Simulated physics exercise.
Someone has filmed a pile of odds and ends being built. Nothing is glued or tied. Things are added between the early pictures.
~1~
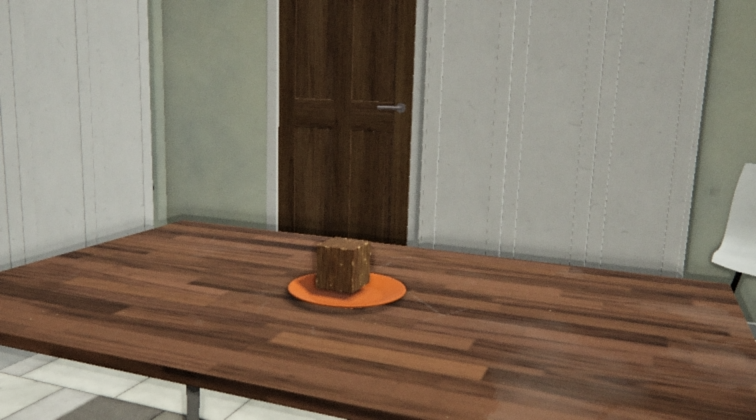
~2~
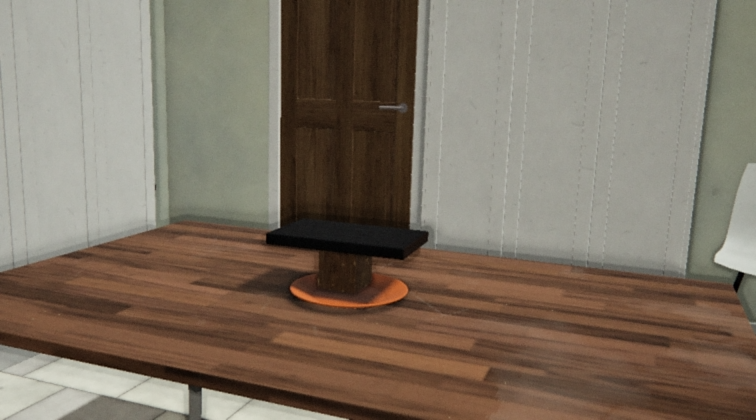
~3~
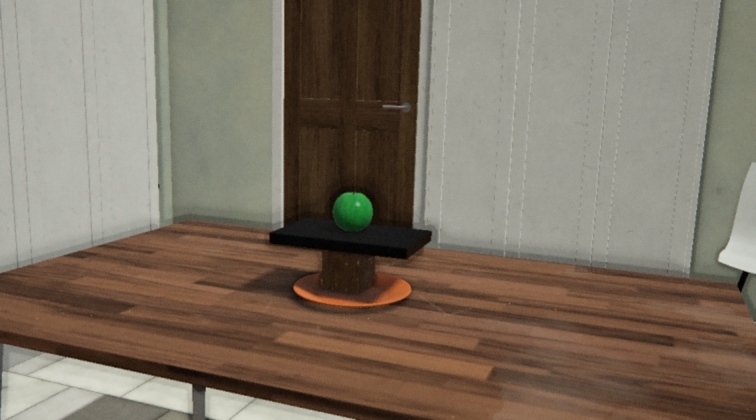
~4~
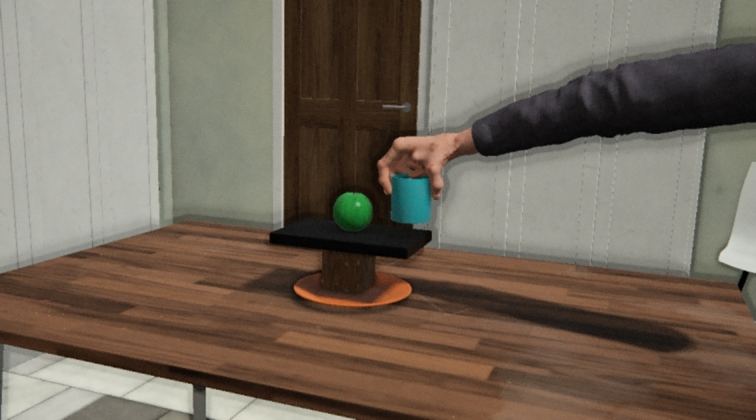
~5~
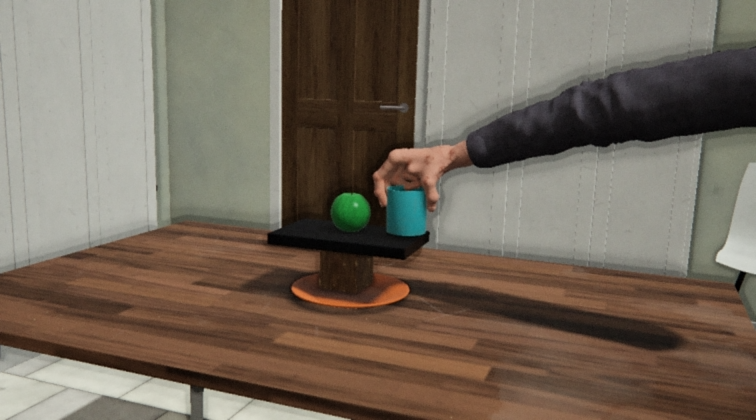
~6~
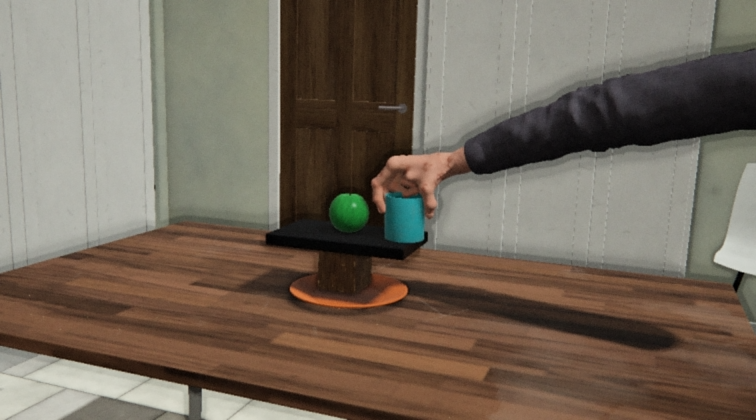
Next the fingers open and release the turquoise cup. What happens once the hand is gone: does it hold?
As it turns out, it stays up.
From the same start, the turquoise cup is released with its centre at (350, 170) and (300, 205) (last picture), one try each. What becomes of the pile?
First try: It loses its balance; second try: It keeps its balance.
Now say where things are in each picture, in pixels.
The last thing is not in view yet; brown block (344, 264), in the first picture.
The last thing is not in view yet; orange plate (349, 292), in the second picture.
The last thing is not in view yet; brown block (349, 264), in the third picture.
On its way; turquoise cup (412, 198); orange plate (353, 292), in the fourth picture.
On its way; turquoise cup (407, 210); brown block (347, 264), in the fifth picture.
Set down, still held; turquoise cup (405, 217); orange plate (349, 293), in the sixth picture.
Then, 1.00 s after the last picture, nothing has stirred.
Then, 2.10 s after the last picture, turquoise cup resting near (405, 218).
At rest, all 5 in place. Seen from the same camera at the end, turquoise cup near (405, 218). The pile holds.
